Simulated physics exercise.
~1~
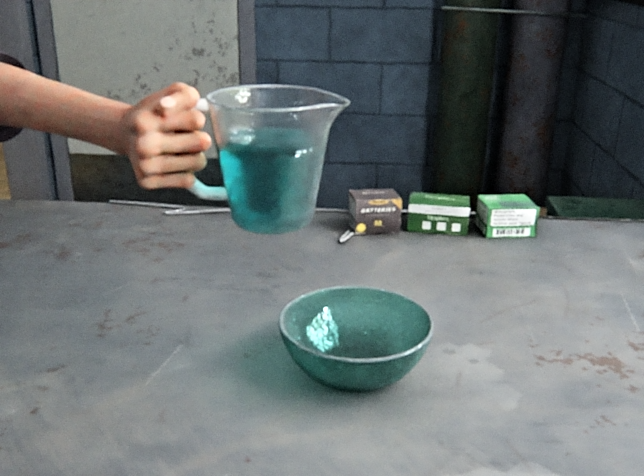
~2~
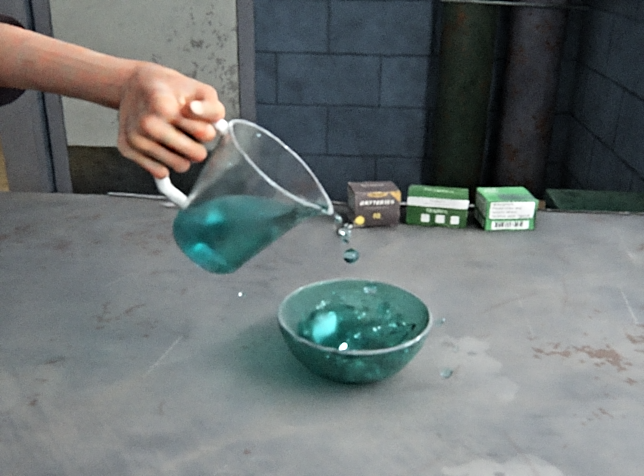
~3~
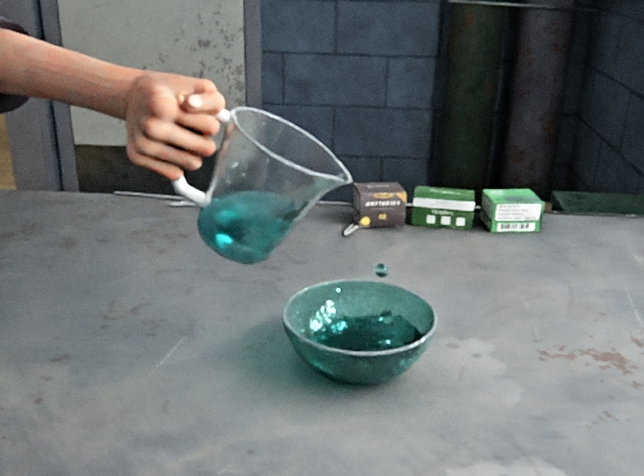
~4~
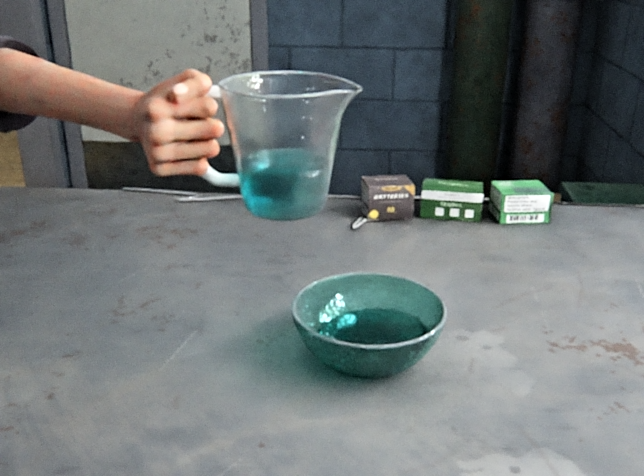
Hand tilting a clear measuring jug and pouring blue-green water into a green bowl, then levelling the still partly filled jug.
